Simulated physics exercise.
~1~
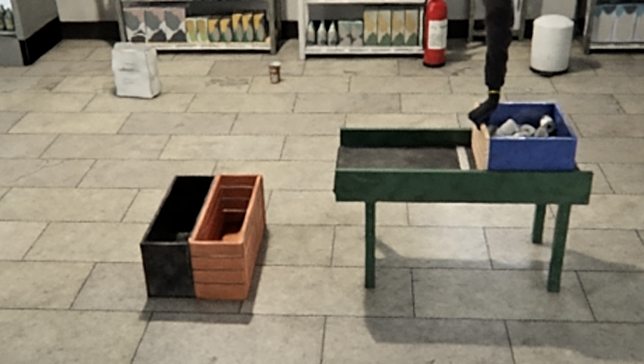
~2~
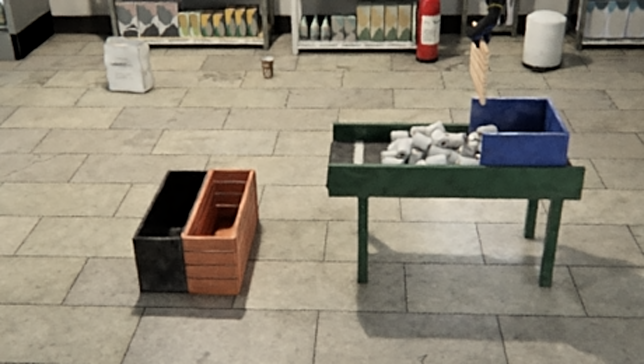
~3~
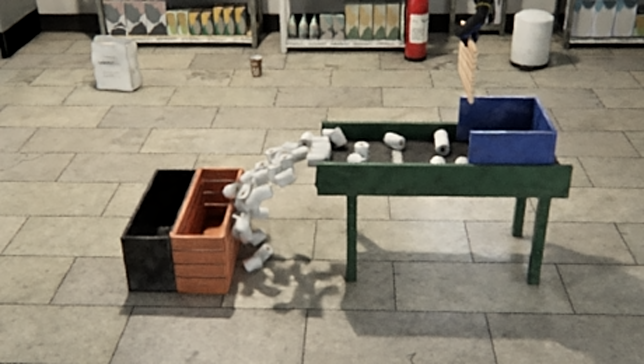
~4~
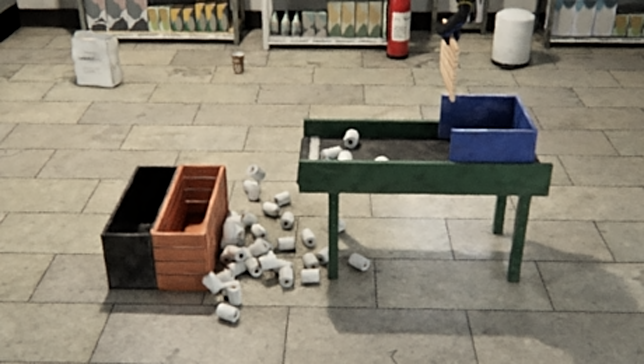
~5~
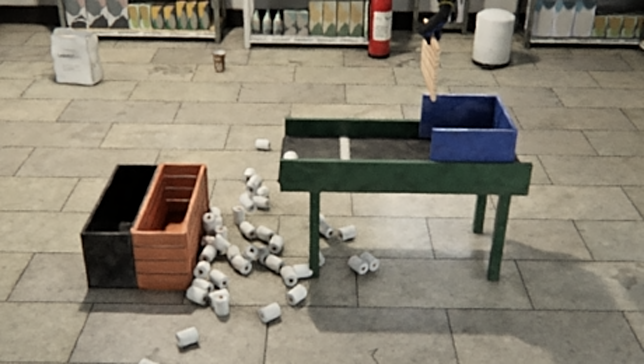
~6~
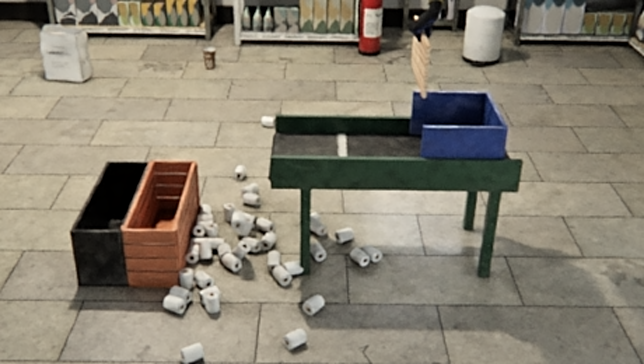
Dozens of white paper rolls spilled off the left end of a green table after a hand lifted the gate of a blue pen, and nearly all dropped short of the orange box, ending up scattered across the tiled floor.
